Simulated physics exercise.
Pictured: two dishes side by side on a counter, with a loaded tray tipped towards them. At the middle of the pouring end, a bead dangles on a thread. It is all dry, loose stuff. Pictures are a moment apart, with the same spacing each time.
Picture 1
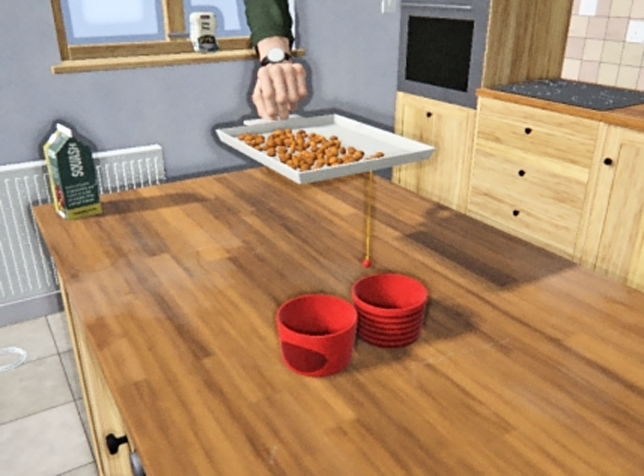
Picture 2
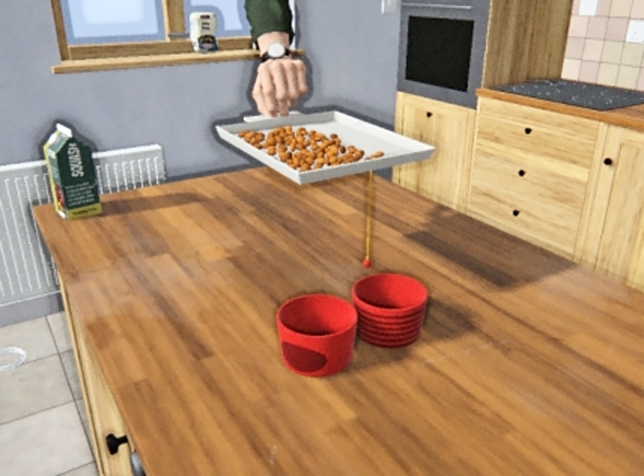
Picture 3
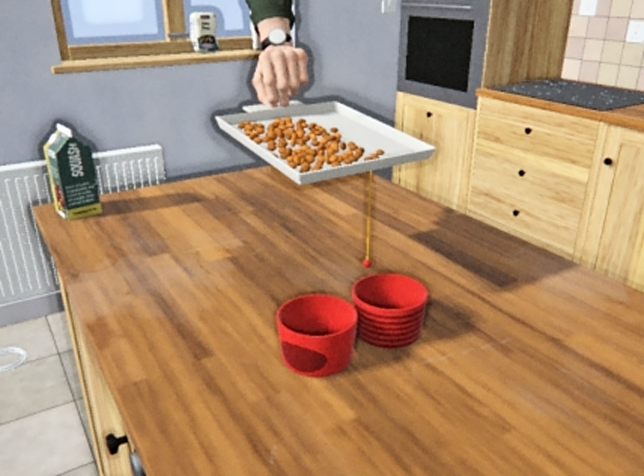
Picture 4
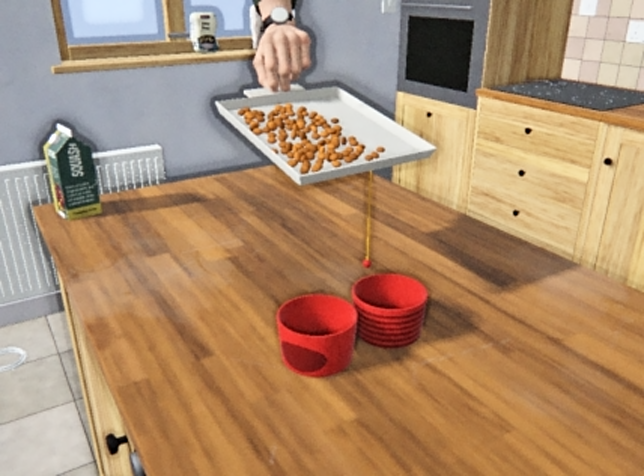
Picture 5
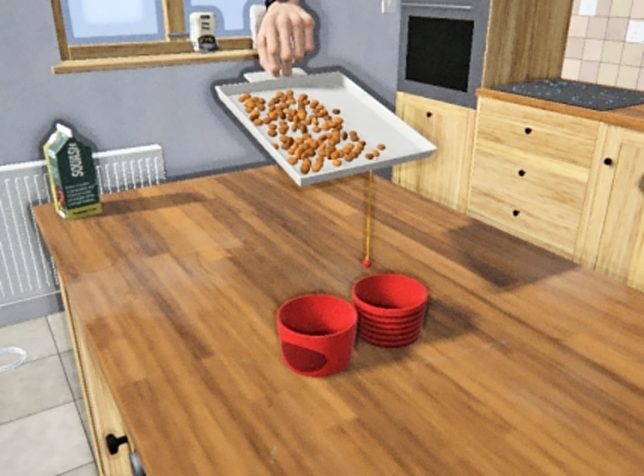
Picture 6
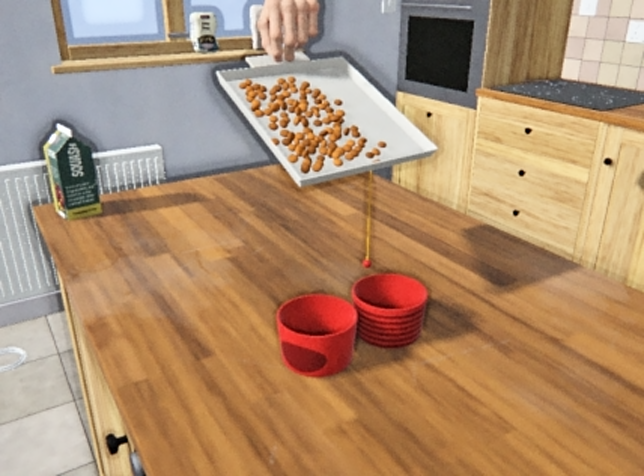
A hand with a wristwatch grips the far edge of a pale tray of small orange-brown pieces and gradually raises it, steepening the tray's slope towards the viewer while the pieces stay on it. Below, two red dishes sit side by side on a wooden counter, near a small red bead hanging on a thread, with a dark green carton at left. The kitchen, seen from slightly above by a still camera, has grey walls and wooden cupboards.
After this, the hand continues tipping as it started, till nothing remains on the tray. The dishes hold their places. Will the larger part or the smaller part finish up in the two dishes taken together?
The larger part does.
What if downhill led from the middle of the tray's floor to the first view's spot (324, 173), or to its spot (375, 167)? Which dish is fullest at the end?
Going by the two slopes in order, it's the left-side one and then the right-side one.
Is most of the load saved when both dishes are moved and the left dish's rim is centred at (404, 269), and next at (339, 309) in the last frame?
One: Less than half. Two: Above a half.
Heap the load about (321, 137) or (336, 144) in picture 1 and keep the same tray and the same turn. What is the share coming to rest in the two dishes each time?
Around 70 percent the first time, around 70 percent the second.
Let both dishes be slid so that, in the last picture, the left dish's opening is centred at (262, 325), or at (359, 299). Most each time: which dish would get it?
The first try favours the rightmost one, and the second try favours the leftmost one.
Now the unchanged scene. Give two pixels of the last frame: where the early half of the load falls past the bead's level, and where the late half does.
Around (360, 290) at first; around (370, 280) after that.
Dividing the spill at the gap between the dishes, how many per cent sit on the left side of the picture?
I make it about 30 percent or so.
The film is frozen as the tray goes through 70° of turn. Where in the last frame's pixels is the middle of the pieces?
Near (343, 170).
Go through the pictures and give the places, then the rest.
Corners of the pouring end near (300, 171) and (430, 148), level; middle of the load near (303, 150), bits of cat kibble; left dish near (338, 351); right dish near (412, 324); bead on its thread near (367, 264), in the first frame.
Corners of the pouring end near (300, 172) and (430, 148), level; middle of the load near (303, 148), in the second frame.
Corners of the pouring end near (301, 172) and (431, 147), tipped barely, level across its low end; middle of the load near (303, 143), in the third frame.
Corners of the pouring end near (301, 174) and (431, 147), tipped a little, level across its low end; middle of the load near (303, 136), in the fourth frame.
Corners of the pouring end near (302, 175) and (432, 147), tipped clearly, level across its low end; middle of the load near (304, 129), in the fifth frame.
Corners of the pouring end near (302, 176) and (433, 147), tipped clearly, level across its low end; middle of the load near (305, 123); left dish near (338, 351); right dish near (412, 324), in the sixth frame.
Shortly afterwards, tray tipped steeply; the bulk on the tray; only a few in the left dish; near a quarter in the air.
Next, tray tipped past a quarter turn; near a third in the left dish; near a third in the right dish; near a quarter outside both; a little in the air.
Some moments later, tray tipped past a quarter turn; near a third in the left dish; near half in the right dish; near a quarter outside both.
In the end, tray tipped past a quarter turn; near a third in the left dish; near half in the right dish; near a quarter outside both.
